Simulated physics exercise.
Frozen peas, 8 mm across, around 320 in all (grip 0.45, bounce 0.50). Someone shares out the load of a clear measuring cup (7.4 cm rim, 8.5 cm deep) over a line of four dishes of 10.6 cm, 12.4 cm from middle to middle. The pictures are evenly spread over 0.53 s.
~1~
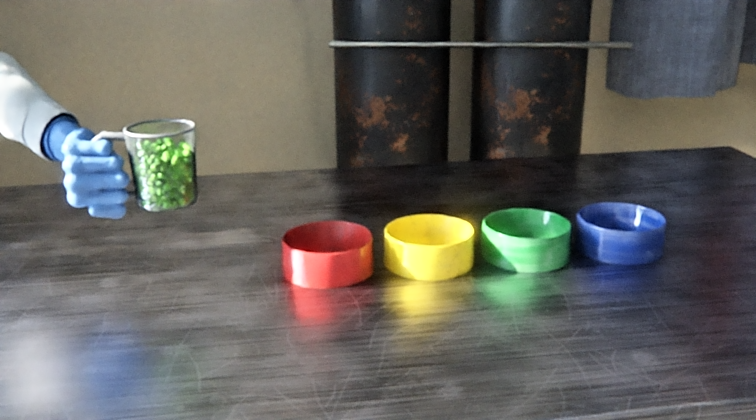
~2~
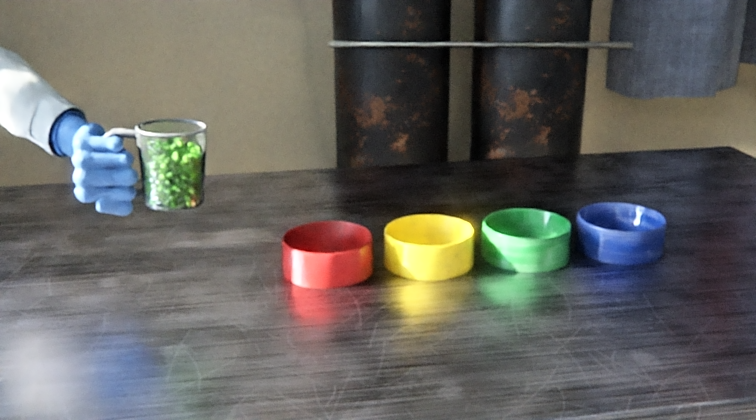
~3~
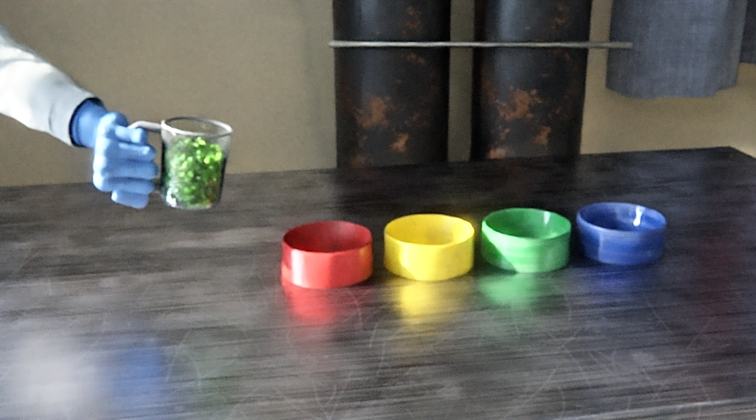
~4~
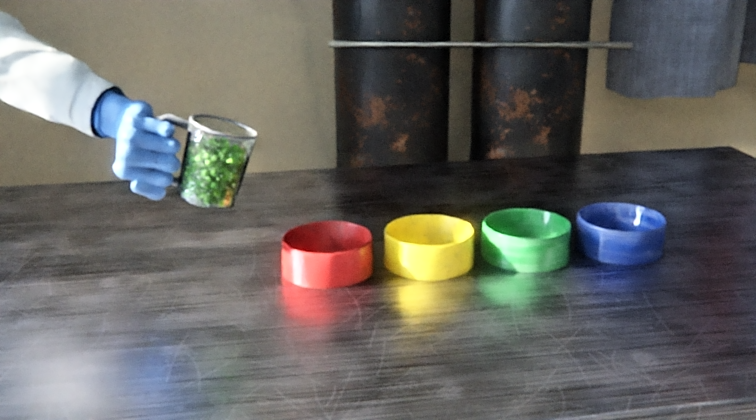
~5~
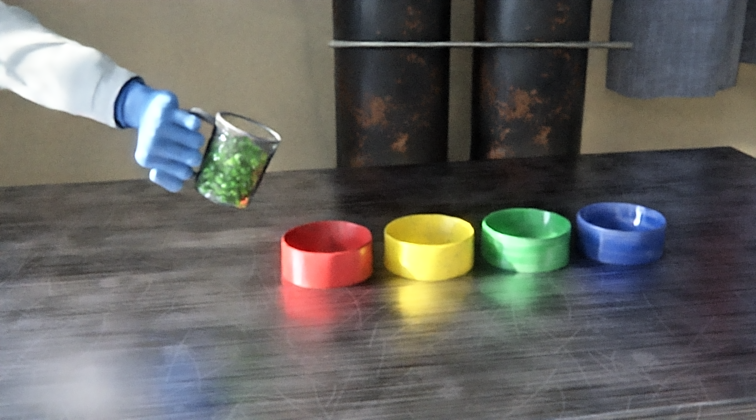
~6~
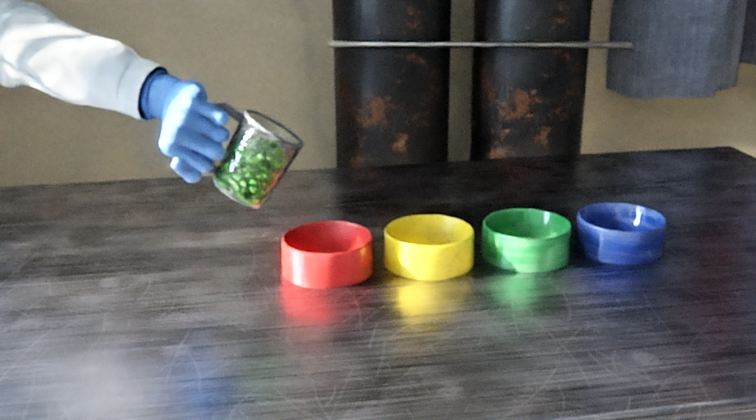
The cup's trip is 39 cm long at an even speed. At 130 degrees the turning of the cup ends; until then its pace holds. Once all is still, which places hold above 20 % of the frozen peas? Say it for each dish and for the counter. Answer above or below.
Red: Below, blue: Below, green: Above, yellow: Below, counter: Below.
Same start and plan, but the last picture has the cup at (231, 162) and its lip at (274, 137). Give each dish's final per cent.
Red 0, blue 0, green 100, yellow 0.
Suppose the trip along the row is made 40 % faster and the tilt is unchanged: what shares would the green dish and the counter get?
Green 90, counter 10.
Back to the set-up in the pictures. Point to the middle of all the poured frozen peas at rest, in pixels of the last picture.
Near (534, 241).
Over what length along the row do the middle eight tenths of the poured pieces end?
About 6 cm.
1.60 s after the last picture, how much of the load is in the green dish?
About 95 per cent by then.
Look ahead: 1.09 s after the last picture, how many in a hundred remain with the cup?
Roughly 75 per cent.
Then, 0.65 s after the last picture, tilt 78 degrees; cup holds 100 %.
Then, 1.09 s after the last picture, tilt 109 degrees; cup holds 75 %, green 20 %.
Then, 1.60 s after the last picture, tilt 130 degrees; cup holds 0 %, green 95 %.
In the end, red 0 %, blue 0 %, green 95 %, yellow 0 %, counter 5 %.
